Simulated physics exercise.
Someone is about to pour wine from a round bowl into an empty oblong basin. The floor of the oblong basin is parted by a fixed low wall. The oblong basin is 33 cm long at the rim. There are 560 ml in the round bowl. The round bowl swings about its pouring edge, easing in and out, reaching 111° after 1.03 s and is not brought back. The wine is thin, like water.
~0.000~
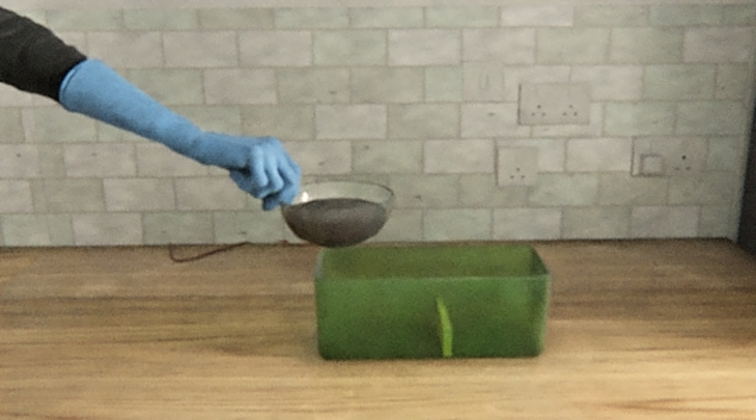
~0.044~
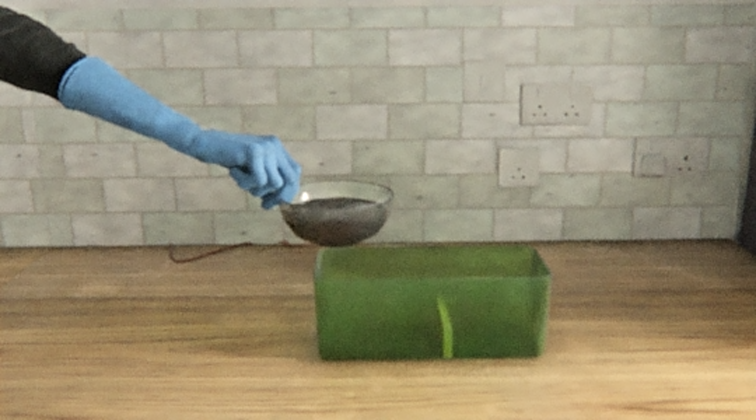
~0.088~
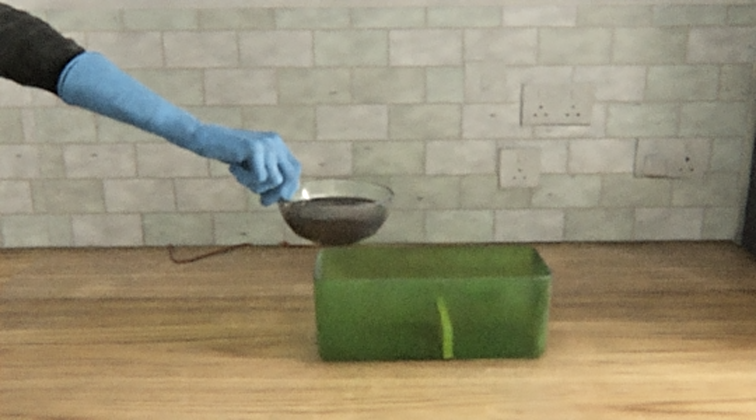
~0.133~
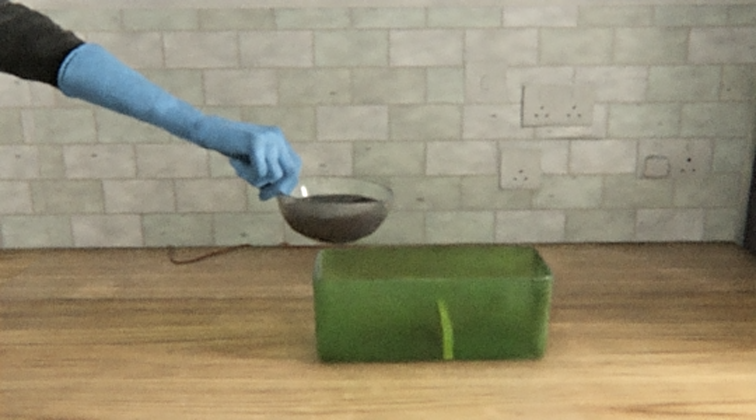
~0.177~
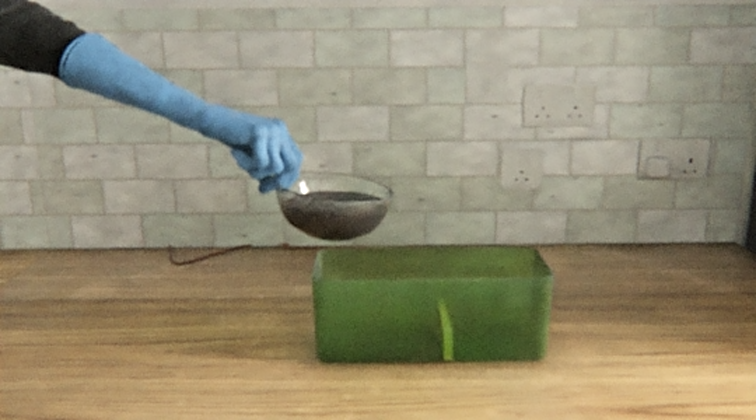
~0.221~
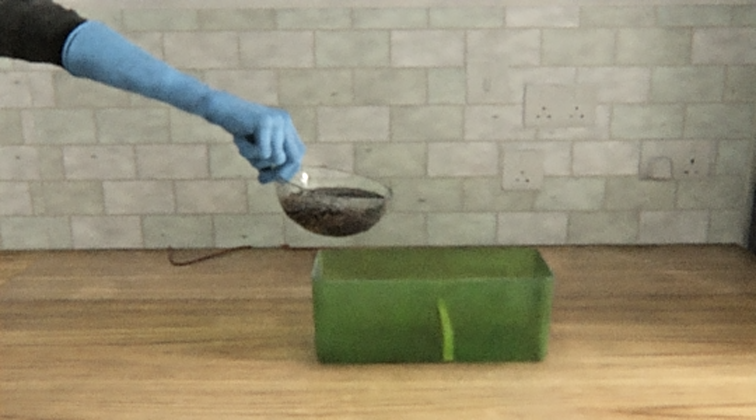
On a wooden counter, a blue-gloved hand slightly tilts a glass bowl above a green basin.
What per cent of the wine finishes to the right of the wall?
The far part has some 83 per cent.
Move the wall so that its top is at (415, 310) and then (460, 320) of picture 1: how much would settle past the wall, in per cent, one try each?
First 95, then 65 per cent.
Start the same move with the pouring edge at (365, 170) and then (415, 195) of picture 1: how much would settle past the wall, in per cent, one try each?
In turn about 50 and 90 per cent.
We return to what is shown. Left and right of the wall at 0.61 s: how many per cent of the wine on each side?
Near 7 on the left, 2 on the right.
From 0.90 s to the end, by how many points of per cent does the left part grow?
Near 5 in a hundred.
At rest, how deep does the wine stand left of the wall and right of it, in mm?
Left about 4 mm, right about 26 mm.
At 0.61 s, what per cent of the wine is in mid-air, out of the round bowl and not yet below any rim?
About 44 per cent.
Then, 0.61 s in, the tilt is 72° and 46 per cent is still to pour, 7 is left of the wall and 2 right of it.
Then, 0.90 s in, the tilt is 107° and 0 per cent is still to pour, 11 is left of the wall and 80 right of it.
Then, 1.20 s in, the tilt is 111° and 0 per cent is still to pour, 17 is left of the wall and 83 right of it.
Then, 1.53 s in, the tilt is 111° and 0 per cent is still to pour, 17 is left of the wall and 83 right of it.
Finally, 17 per cent lies left of the wall, 83 right of it and 0 outside.
